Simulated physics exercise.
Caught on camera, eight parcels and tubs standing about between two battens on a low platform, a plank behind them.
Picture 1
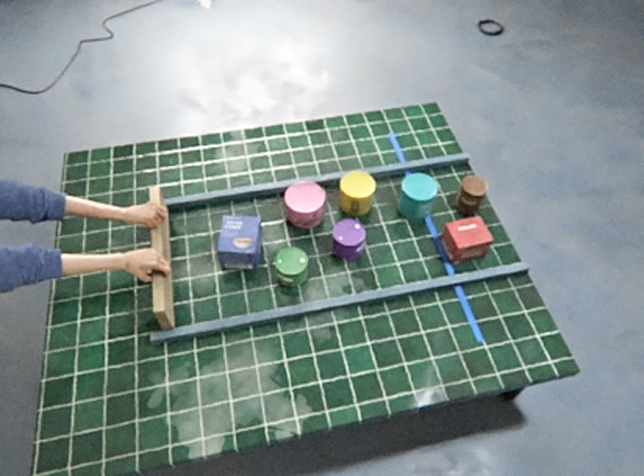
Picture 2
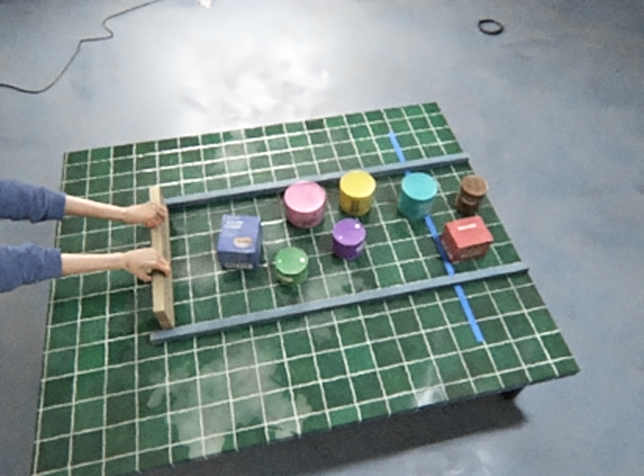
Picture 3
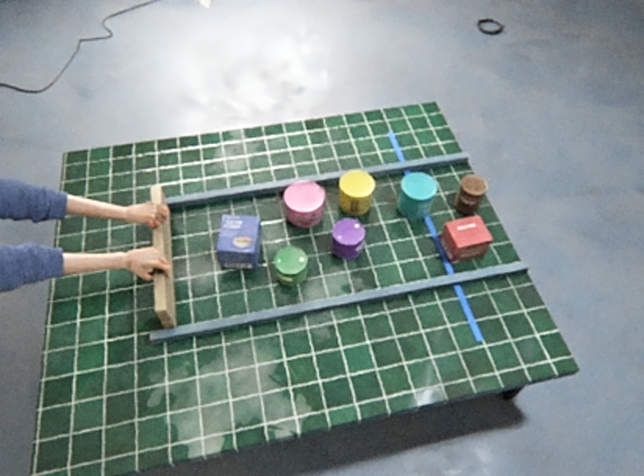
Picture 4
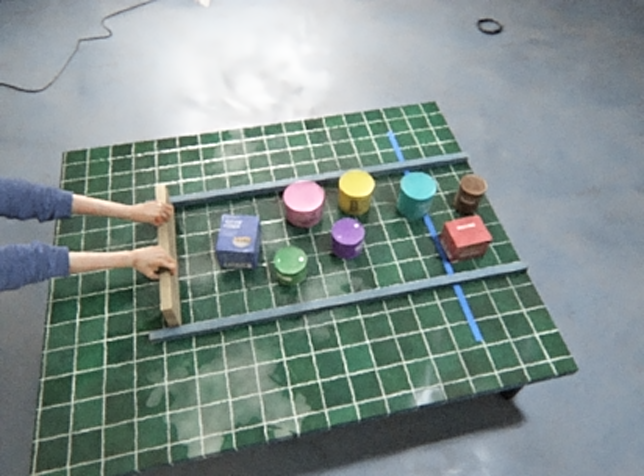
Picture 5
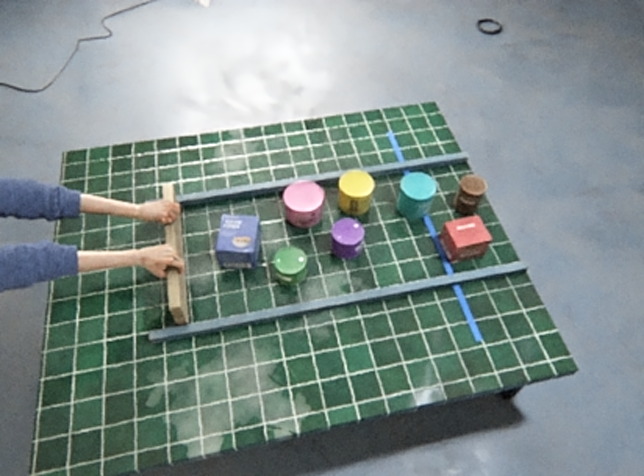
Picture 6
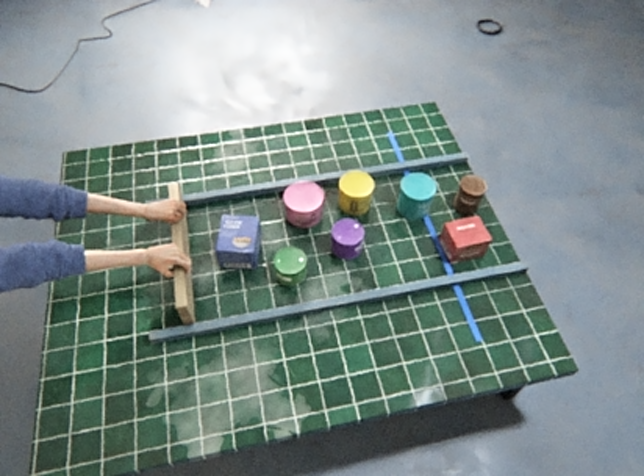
In the video, two hands hold a wooden plank at the left of a green tiled platform, then slide it slowly a short way right between two battens, while the colourful tubs and boxes ahead of it stay still.
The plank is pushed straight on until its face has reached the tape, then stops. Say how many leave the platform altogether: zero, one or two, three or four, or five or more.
The number that fall off is one or two.
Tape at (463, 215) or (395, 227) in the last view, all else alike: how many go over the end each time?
In that order 5 and 0.
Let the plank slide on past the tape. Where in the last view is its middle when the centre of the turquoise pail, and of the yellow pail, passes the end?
At (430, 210) for the turquoise pail; at (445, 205) for the yellow pail.
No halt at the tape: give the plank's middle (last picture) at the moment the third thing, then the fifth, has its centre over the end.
Near (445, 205) and (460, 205).
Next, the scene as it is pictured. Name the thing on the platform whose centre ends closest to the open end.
The turquoise pail.
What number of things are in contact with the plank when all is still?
3 of them.
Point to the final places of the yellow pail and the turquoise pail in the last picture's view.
The yellow pail stops around (466, 175); the turquoise pail around (491, 193).
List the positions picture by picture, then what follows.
In the first picture, brown pail (471, 196); red box (466, 240); turquoise pail (417, 198); plank (162, 256); tape (429, 222).
In the second picture, red box (466, 240); plank (162, 255).
In the third picture, turquoise pail (416, 197); pink pail (305, 205).
In the fourth picture, brown pail (470, 195); green canister (291, 266).
In the fifth picture, red box (465, 240); purple canister (347, 239).
In the sixth picture, brown pail (470, 196); red box (465, 240); turquoise pail (416, 197); plank (181, 251); tape (428, 221).
Early on, none off yet; brown pail at rest near (470, 196); red box at rest near (465, 240); turquoise pail at rest near (416, 197).
A while later, none off yet; brown pail travelled a little near (479, 193); red box travelled a little near (470, 242); turquoise pail travelled about its own width near (453, 200).
Finally, the number that fall off is one or two; lost, brown pail.
